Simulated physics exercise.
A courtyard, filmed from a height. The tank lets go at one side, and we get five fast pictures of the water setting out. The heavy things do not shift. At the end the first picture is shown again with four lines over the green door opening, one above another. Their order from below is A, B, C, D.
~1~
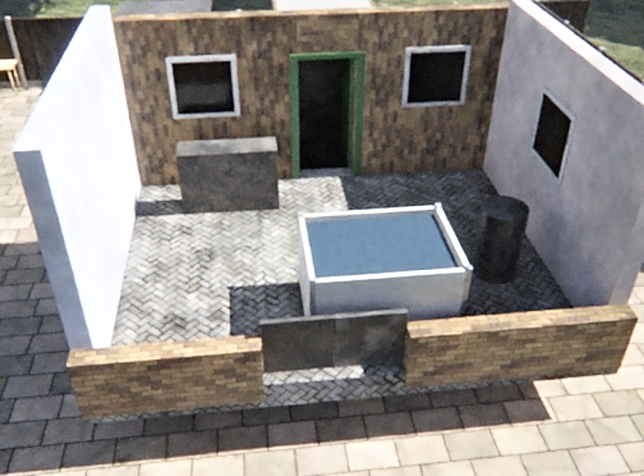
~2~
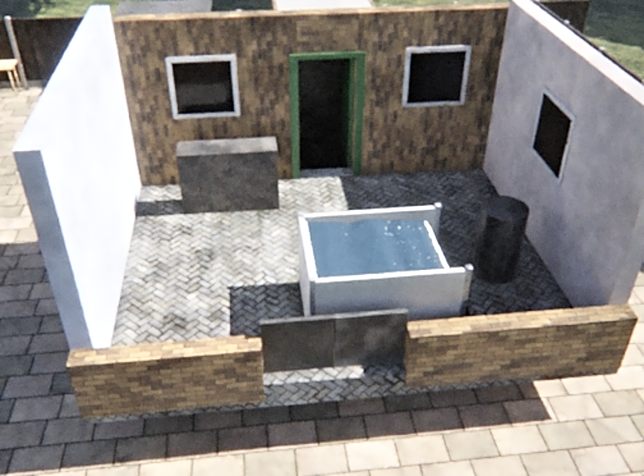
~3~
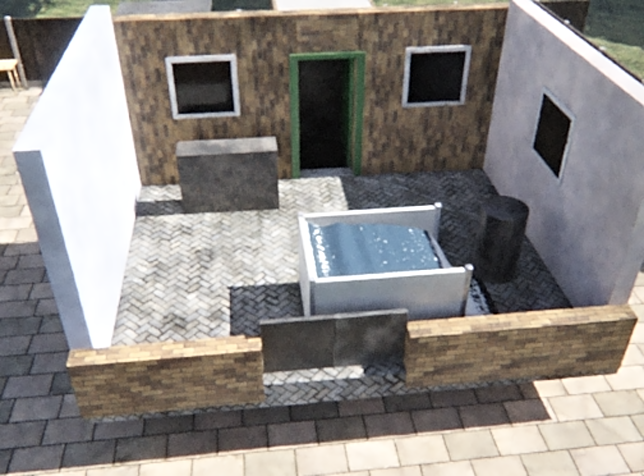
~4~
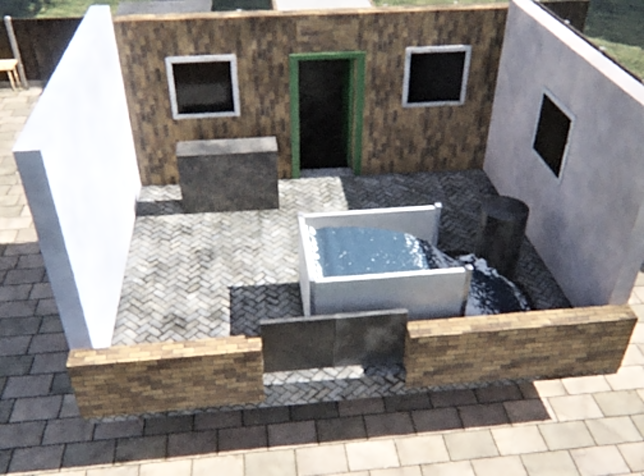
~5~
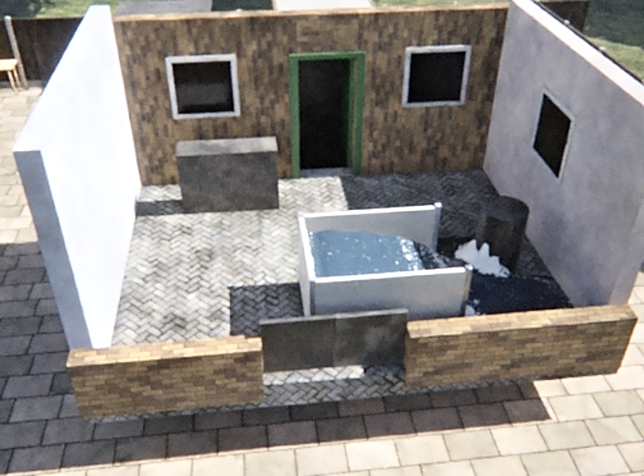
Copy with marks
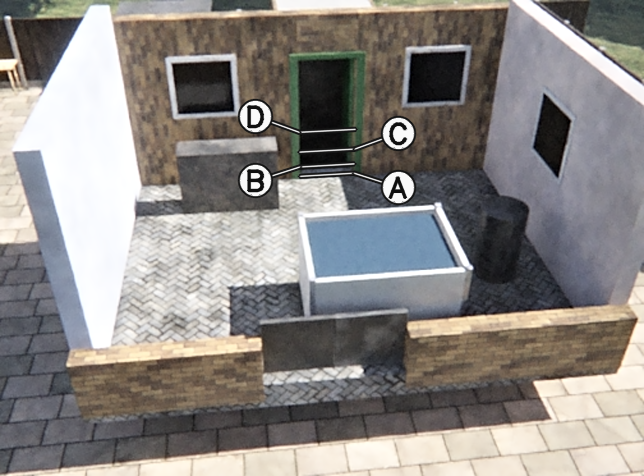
We see a walled, paved yard with a green doorway from above, where water in a white tank starts to churn, then pours out from the tank's right side, spreads across the paving and splashes white against a dark cylinder.
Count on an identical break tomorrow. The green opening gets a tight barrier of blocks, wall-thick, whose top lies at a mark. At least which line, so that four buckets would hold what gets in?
The limit is B.
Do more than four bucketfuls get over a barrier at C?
No.
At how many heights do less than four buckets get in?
Three of them.
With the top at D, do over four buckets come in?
No, not at all.
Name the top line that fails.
A it is.
On the marked copy, A at (327, 174); B at (327, 165); C at (327, 150); D at (327, 130); from the bottom up A, B, C, D.
With A, about 8 bucketfuls get in.
With B, nothing gets over.
With C, nothing gets over.
With D, nothing gets over.
